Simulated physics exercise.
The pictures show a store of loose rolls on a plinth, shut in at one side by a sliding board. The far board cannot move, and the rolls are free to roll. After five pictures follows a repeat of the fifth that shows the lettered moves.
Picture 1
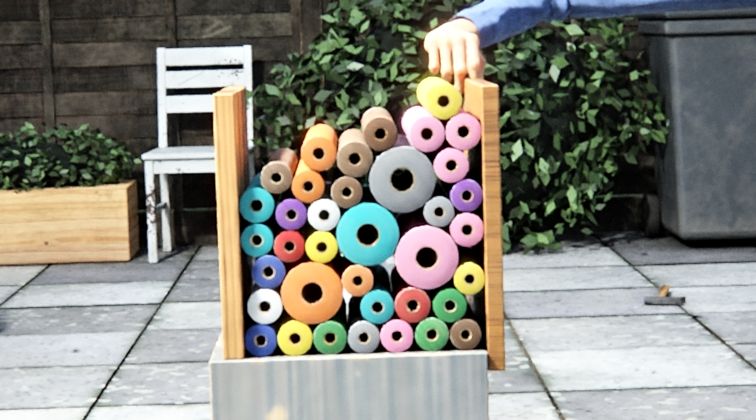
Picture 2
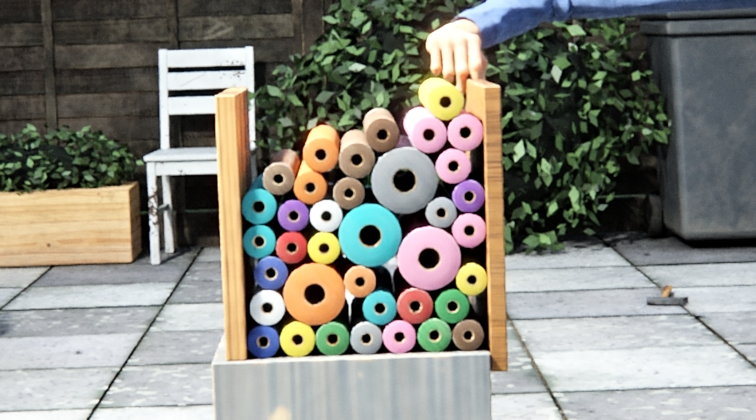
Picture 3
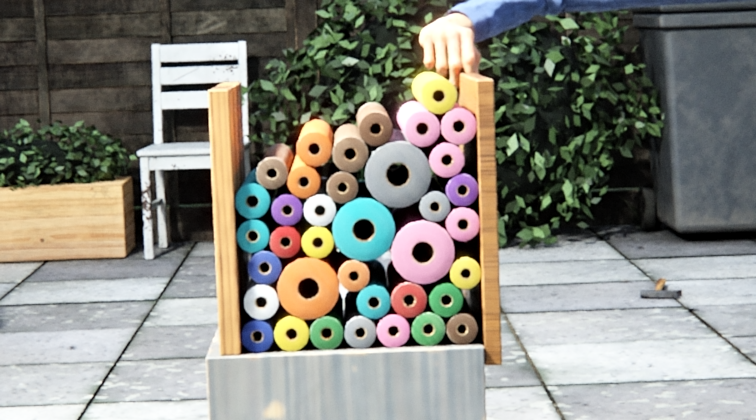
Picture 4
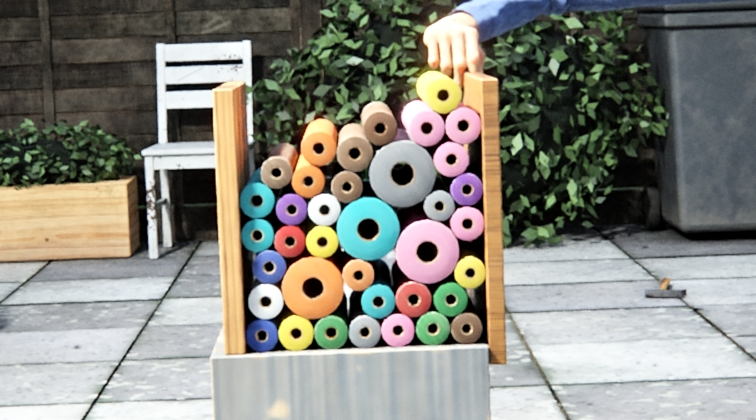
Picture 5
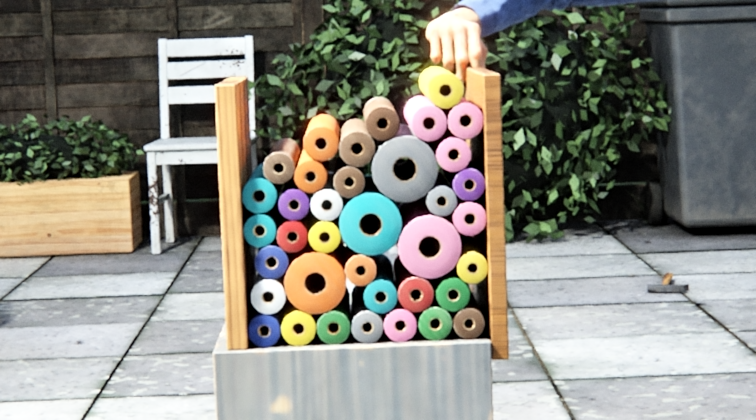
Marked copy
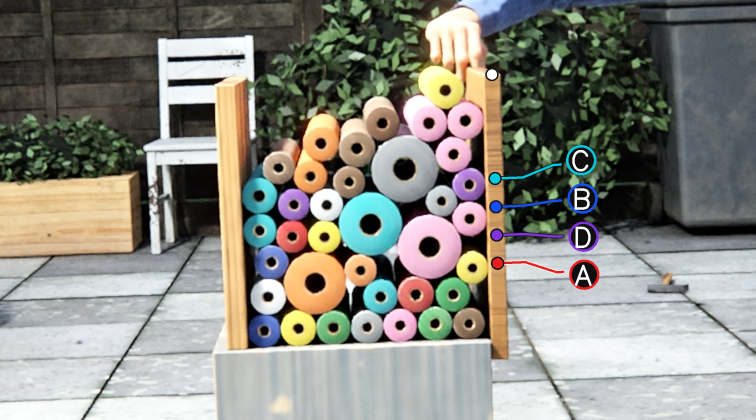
Colourful rolls, seen end-on and straight ahead on a paved yard, are stacked between two upright wooden boards on a pale grey plinth. Large grey, teal, pink and orange rolls sit among smaller ones, with a white chair and leafy planter at left and a dark bin at right. A hand stays on the top yellow roll beside the right board while the view jitters slightly and the pile shows no clear movement.
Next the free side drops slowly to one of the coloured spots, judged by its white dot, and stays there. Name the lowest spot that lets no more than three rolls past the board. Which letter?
No lower than B.
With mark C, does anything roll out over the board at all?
Yes, at C.
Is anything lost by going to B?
Yes.
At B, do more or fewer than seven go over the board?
Fewer than seven.
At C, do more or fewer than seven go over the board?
It loses fewer than seven.
On the marked copy, A at (498, 263); B at (496, 207); C at (495, 178); D at (497, 235); the white dot at (492, 74).
Following B. Soon after the start, top of the board (485, 134).
Later, top of the board (487, 203).
In the end, top of the board (487, 206), two out over the board.
As for the rest, A more than three out over the board; C two out over the board; D four out over the board.
